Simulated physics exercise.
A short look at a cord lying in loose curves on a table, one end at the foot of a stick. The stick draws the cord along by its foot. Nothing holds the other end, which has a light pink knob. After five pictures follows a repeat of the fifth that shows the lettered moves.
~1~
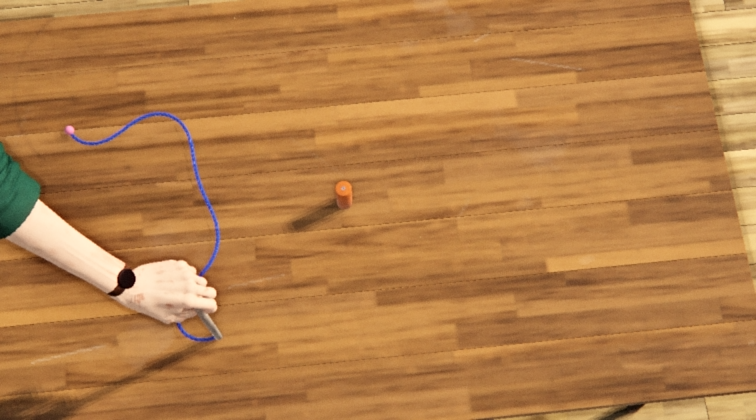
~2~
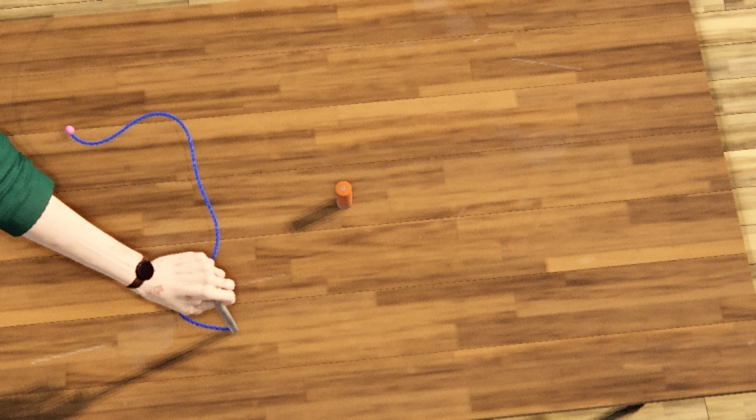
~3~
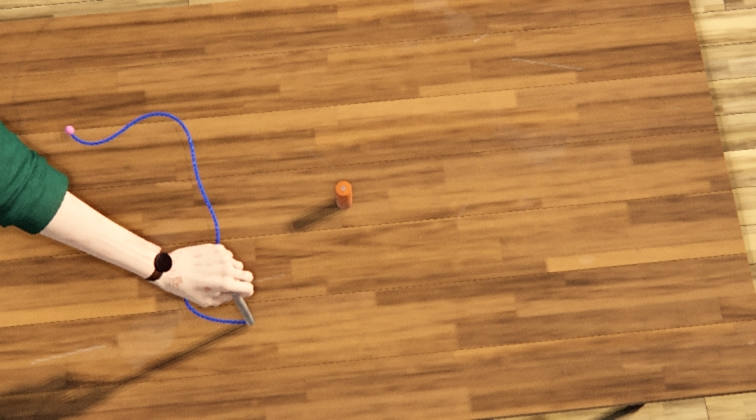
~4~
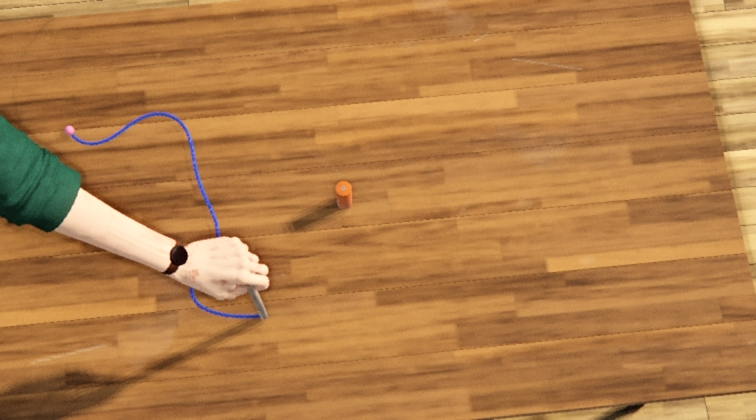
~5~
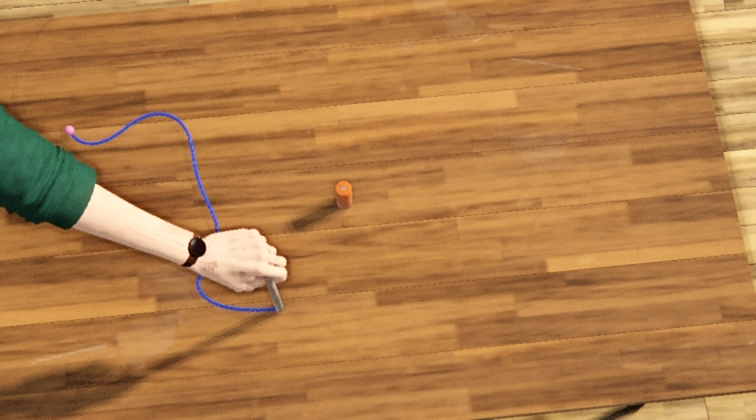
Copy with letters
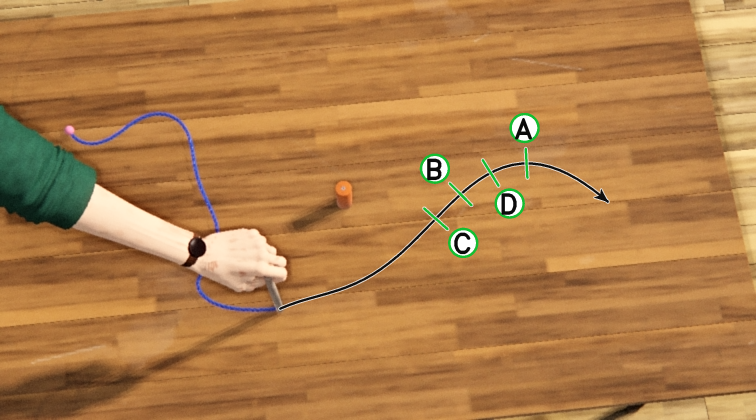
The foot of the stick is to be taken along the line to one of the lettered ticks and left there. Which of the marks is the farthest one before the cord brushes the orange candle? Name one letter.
No farther than C.
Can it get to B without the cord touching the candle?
No.
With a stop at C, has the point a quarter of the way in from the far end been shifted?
Yes.
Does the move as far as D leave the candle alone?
For that mark, no.
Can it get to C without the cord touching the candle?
Yes.
On the marked copy, A at (527, 163); B at (461, 194); C at (436, 219); D at (491, 173); the route from (280, 309) via (444, 210) to (608, 202).
With C. Early on, foot of the stick (342, 289), middle of the cord (199, 182), free end (69, 131).
Further on, foot of the stick (397, 257), middle of the cord (213, 185), free end (69, 131).
At the end, foot of the stick (436, 219), middle of the cord (237, 187), free end (69, 131); nothing has been touched.
As for the rest, A brings the cord against the candle; B brings the cord against the candle; D brings the cord against the candle.
